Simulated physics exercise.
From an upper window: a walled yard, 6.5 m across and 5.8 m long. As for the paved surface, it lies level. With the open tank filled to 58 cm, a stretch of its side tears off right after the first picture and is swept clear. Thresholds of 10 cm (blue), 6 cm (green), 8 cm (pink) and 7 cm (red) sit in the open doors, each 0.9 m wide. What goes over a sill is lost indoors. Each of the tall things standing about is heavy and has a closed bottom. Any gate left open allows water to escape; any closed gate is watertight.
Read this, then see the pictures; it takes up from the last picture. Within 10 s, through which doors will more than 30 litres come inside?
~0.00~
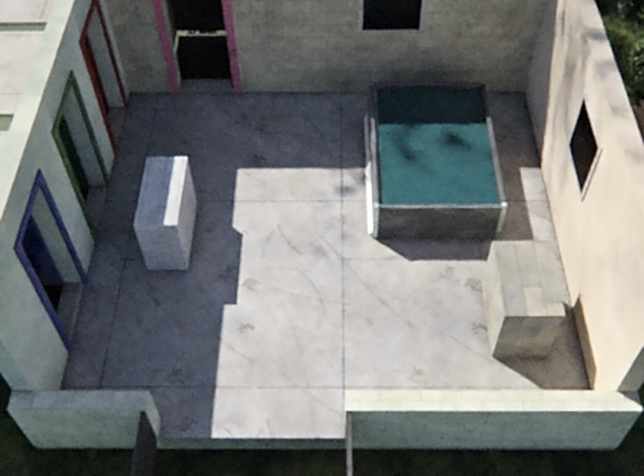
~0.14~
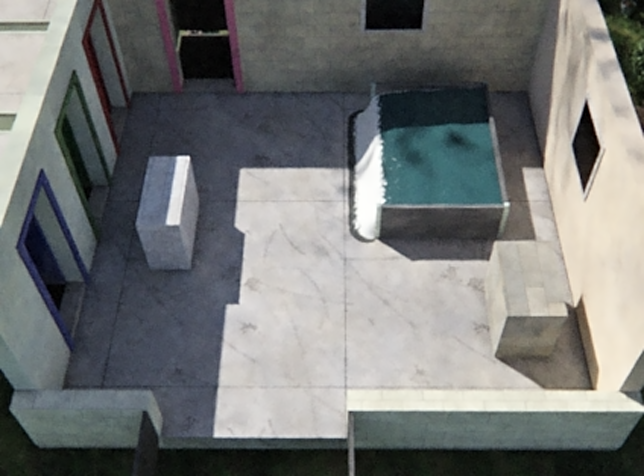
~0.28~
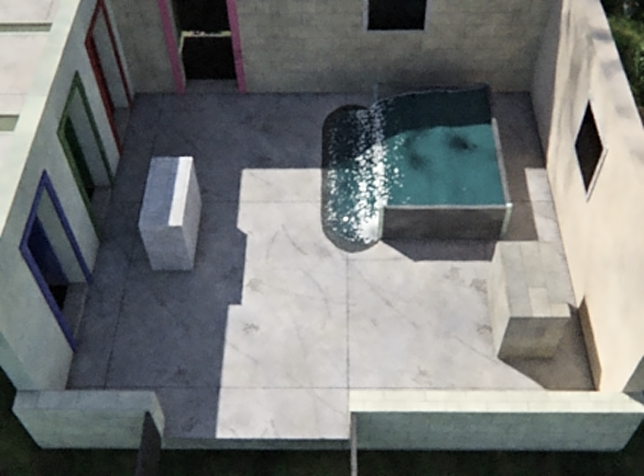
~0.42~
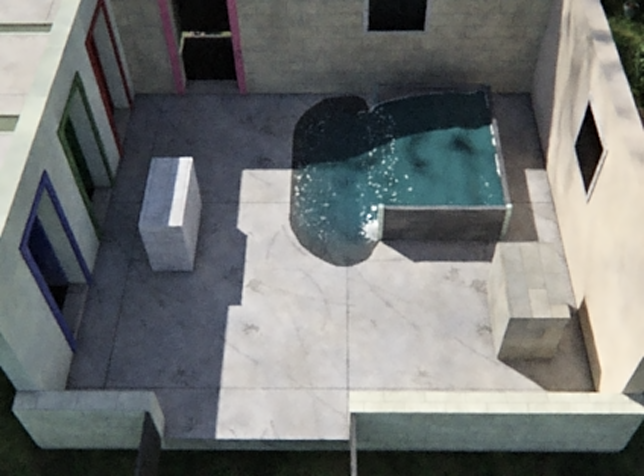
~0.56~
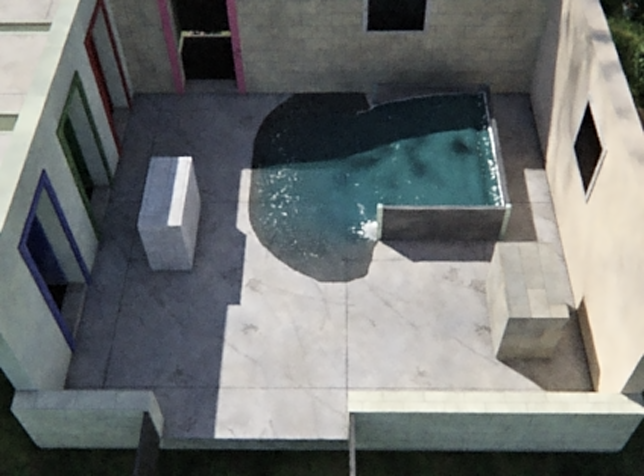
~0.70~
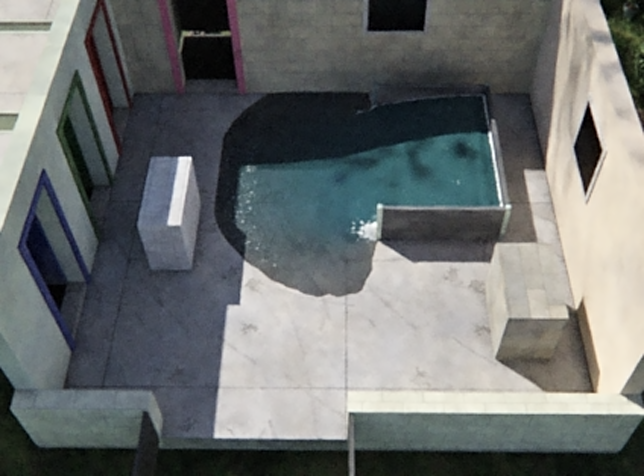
Blue door: Not more than 30 litres; green door: More than 30 litres; pink door: More than 30 litres; red door: More than 30 litres.
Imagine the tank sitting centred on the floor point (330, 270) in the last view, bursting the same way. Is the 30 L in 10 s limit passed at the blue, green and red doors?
Checking each door against the limit: Blue tops it, green does not exceed it, red tops it.
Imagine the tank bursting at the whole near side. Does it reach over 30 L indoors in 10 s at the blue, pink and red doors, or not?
So blue ends up short of it, pink short of it, red short of it.
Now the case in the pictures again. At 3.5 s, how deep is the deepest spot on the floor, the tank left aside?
It tops out at some 24 cm.
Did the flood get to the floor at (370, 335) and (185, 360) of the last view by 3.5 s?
I'd say spared, then drenched.
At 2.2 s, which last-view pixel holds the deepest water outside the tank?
Pixel (127, 124), about.
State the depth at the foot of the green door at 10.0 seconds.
The depth there is near 4.0 cm.
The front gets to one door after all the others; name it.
The blue door.
After 1.4 s water covers 40 % of the floor and is deepest (32 cm) near (205, 211); blue door not reached, green door 5 cm at the sill, 2 L in, pink door 8 cm at the sill, 0 L in, red door 10 cm at the sill, 1 L in.
After 2.2 s water covers 50 % of the floor and is deepest (40 cm) near (127, 124); blue door not reached, green door 16 cm at the sill, 32 L in, pink door 12 cm at the sill, 1 L in, red door 29 cm at the sill, 70 L in.
After 3.5 s water covers 60 % of the floor and is deepest (24 cm) near (126, 132); blue door 4 cm at the sill, 0 L in, green door 12 cm at the sill, 80 L in, pink door 13 cm at the sill, 10 L in, red door 23 cm at the sill, 245 L in.
After 6.0 s water covers 65 % of the floor and is deepest (12 cm) near (79, 327); blue door 12 cm at the sill, 6 L in, green door 9 cm at the sill, 113 L in, pink door 9 cm at the sill, 51 L in, red door 9 cm at the sill, 327 L in.
After 10.0 s water covers 85 % of the floor and is deepest (10 cm) near (594, 394); blue door 6 cm at the sill, 8 L in, green door 4 cm at the sill, 119 L in, pink door 4 cm at the sill, 53 L in, red door 4 cm at the sill, 331 L in.
